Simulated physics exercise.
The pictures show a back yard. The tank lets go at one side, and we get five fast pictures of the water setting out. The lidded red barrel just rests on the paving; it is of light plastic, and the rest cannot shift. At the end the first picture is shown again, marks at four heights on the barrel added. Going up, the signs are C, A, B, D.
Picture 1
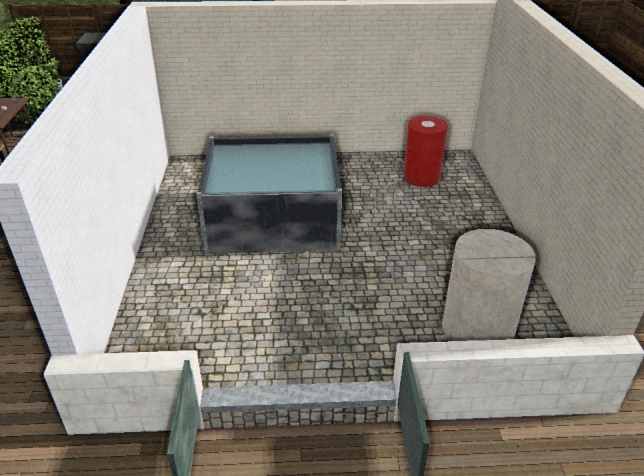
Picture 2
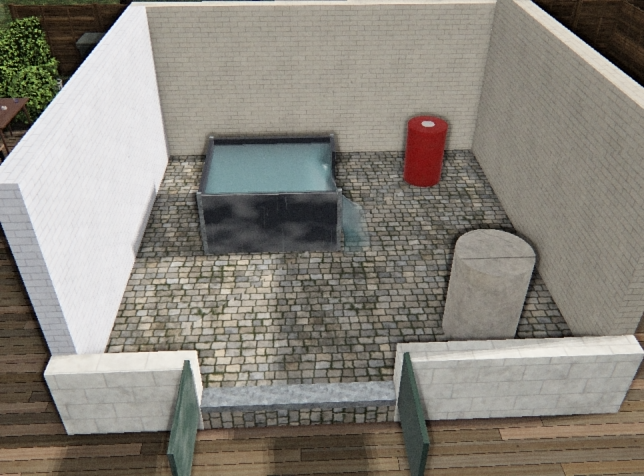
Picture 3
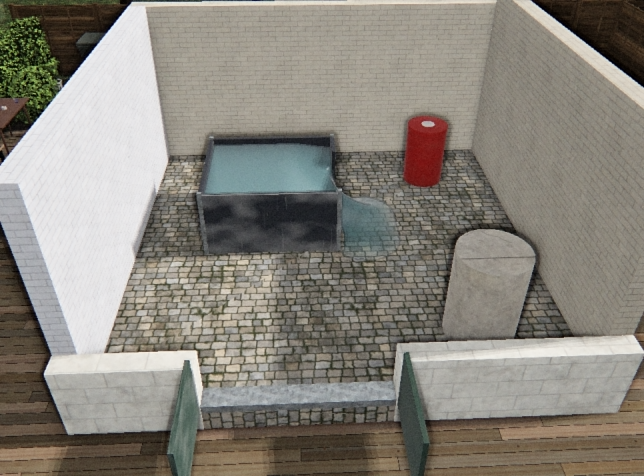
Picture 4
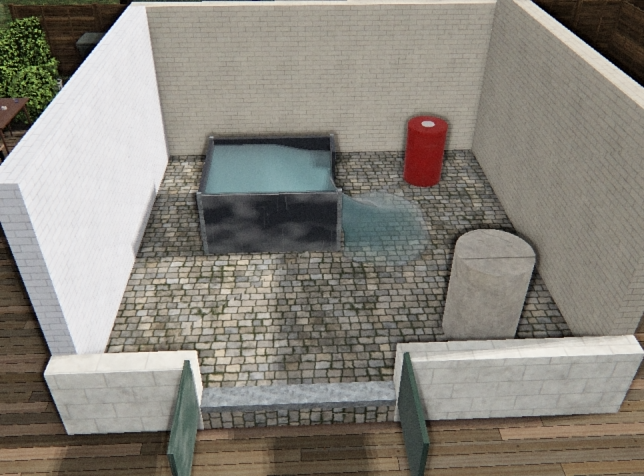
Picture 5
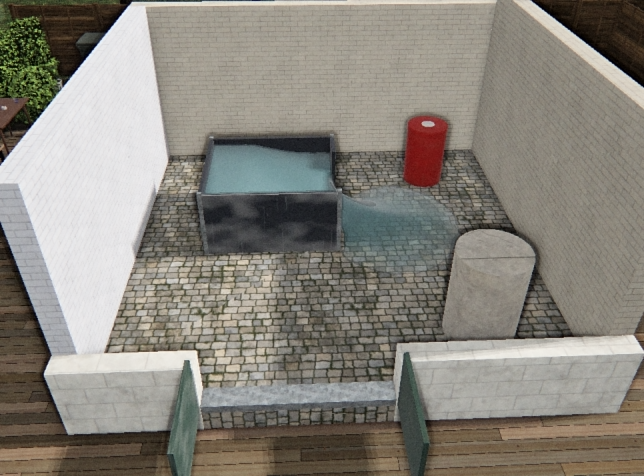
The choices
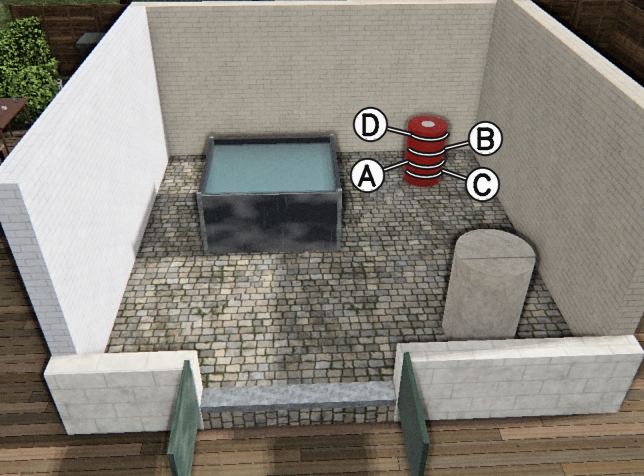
Water poured out of the right side of a full square tank in a walled back yard and spread across the cobblestones toward the red barrel and the stone pillar, while the tank's level dipped.
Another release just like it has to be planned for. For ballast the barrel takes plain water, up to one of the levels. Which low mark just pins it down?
Level C just does it.
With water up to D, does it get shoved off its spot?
No, that is safe.
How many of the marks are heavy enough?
All of the four.
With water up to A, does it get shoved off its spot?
No, that is safe.
On the marked copy, A at (428, 167); B at (429, 154); C at (427, 177); D at (431, 139); from the bottom up C, A, B, D.
For level A, it does not move.
For level B, it does not move.
For level C, it does not move.
For level D, it does not move.
